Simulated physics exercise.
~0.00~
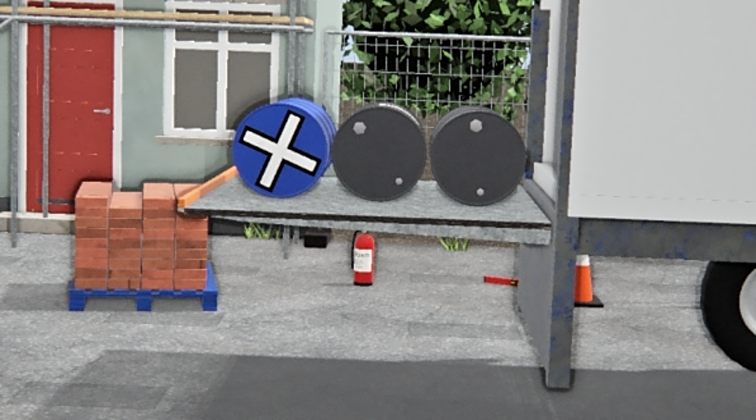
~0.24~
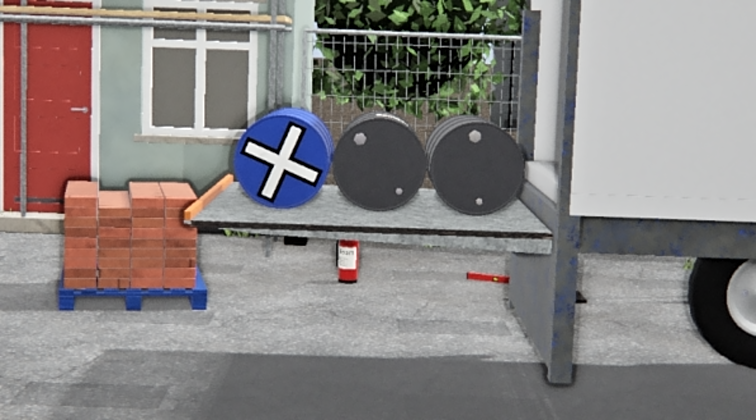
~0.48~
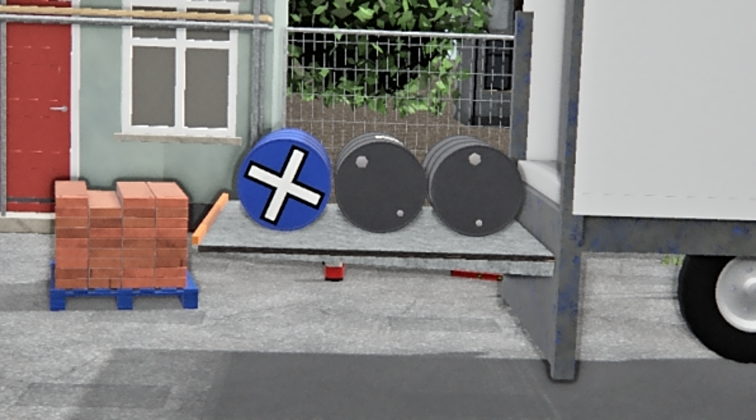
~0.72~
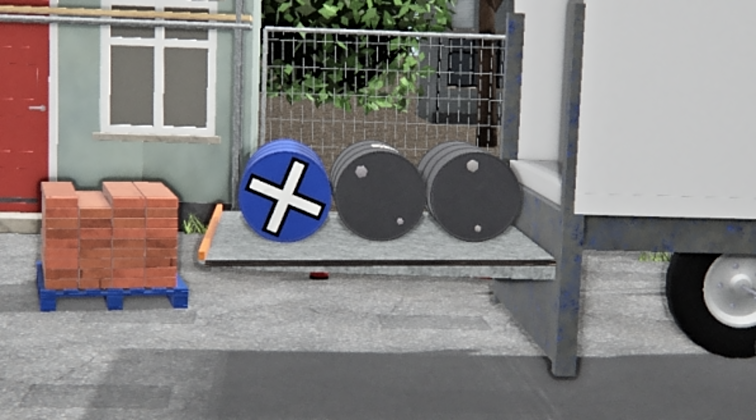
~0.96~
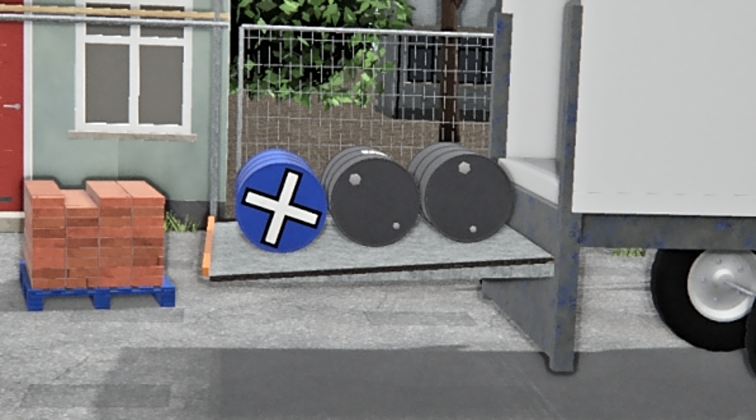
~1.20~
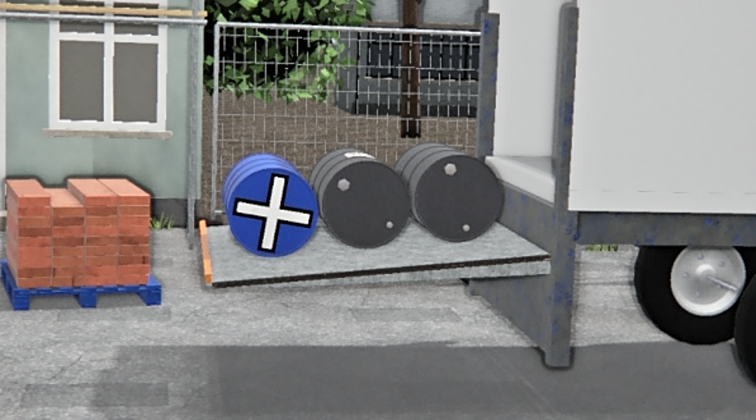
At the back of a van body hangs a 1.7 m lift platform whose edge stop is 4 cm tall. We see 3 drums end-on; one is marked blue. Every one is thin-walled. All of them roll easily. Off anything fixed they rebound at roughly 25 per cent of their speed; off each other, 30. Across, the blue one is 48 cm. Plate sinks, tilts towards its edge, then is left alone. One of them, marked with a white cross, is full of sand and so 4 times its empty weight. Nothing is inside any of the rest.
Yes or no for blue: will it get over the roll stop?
Looking ahead, the blue drum does not clear the stop.
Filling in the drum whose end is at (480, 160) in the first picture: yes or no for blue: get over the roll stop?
Under that setup blue does it.
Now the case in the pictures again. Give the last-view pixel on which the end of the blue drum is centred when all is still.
It comes to rest around (233, 216).
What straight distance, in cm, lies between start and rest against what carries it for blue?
Result - blue: 25.
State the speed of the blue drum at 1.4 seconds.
The speed is close to 0.3 m/s.
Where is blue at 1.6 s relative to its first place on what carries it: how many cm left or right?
Blue: 15 to the left.
After 1.4 s, blue is on the plate, 30 cm from the stop, rolling left; 0 gone from the plate.
After 1.6 s, blue is on the plate, 25 cm from the stop, rolling left; 0 gone from the plate.
After 2.0 s, blue is on the plate, 10 cm from the stop; 0 gone from the plate.
At rest (3.1 s), blue is on the plate, 15 cm from the stop; 0 gone from the plate.
